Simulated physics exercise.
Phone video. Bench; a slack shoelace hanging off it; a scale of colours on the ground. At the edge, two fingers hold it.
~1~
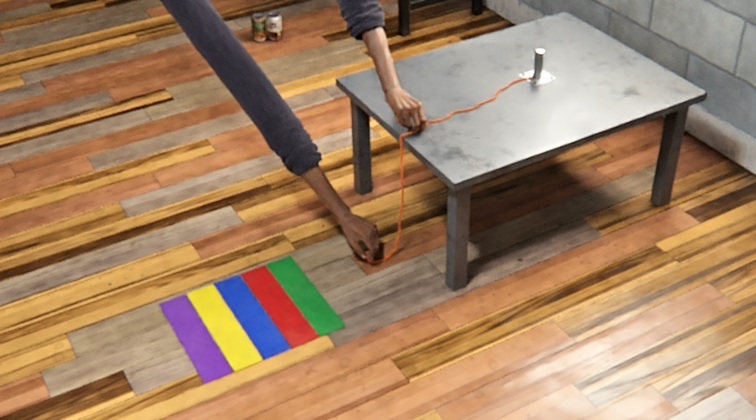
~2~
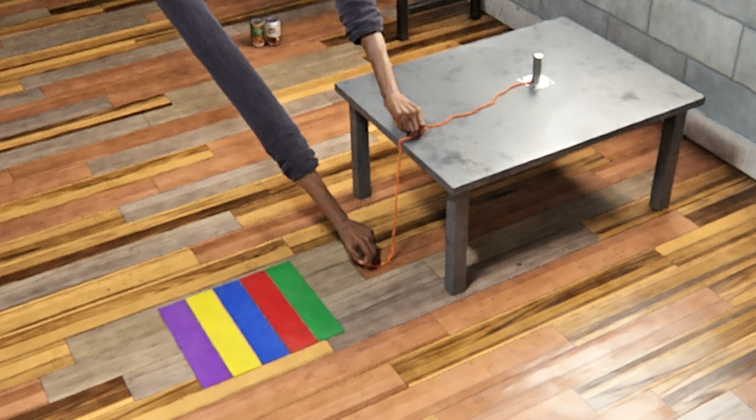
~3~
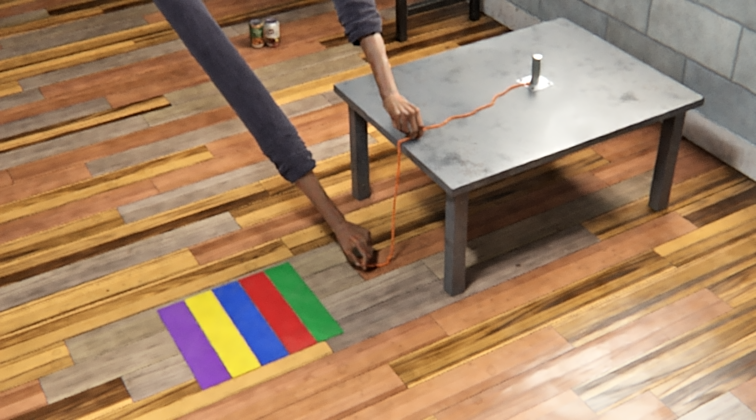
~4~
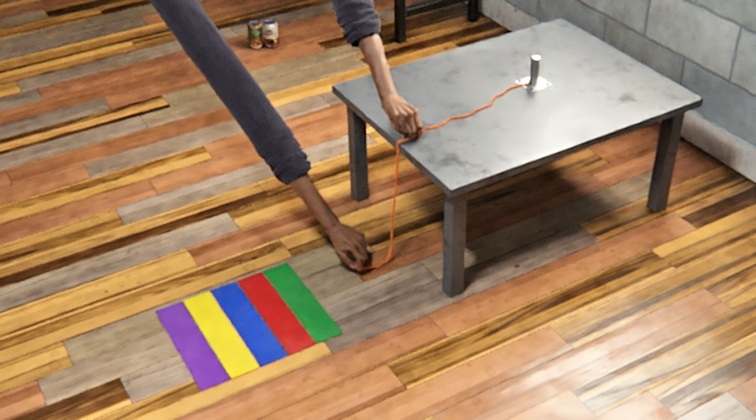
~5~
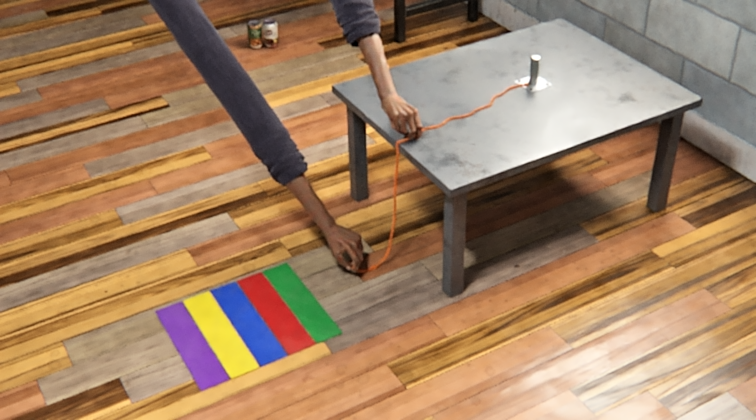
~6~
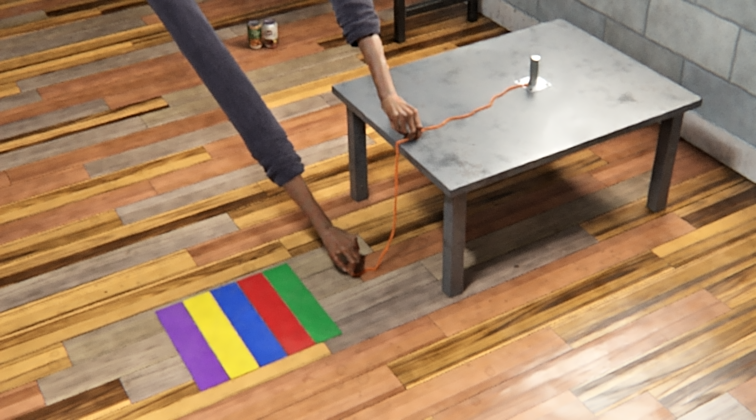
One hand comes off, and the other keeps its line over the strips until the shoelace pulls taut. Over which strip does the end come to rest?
Over the red strip.
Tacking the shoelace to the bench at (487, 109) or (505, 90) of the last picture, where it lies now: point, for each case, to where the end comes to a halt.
About (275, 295) and (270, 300).
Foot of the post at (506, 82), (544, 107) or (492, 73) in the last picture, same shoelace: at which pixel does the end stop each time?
Somewhere near (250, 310), (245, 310) and (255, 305), in that order.
Soon after, end near (322, 280); short of the strips.
After that, end near (289, 292); over green.
At the stop, end near (270, 300); over red. The red one.
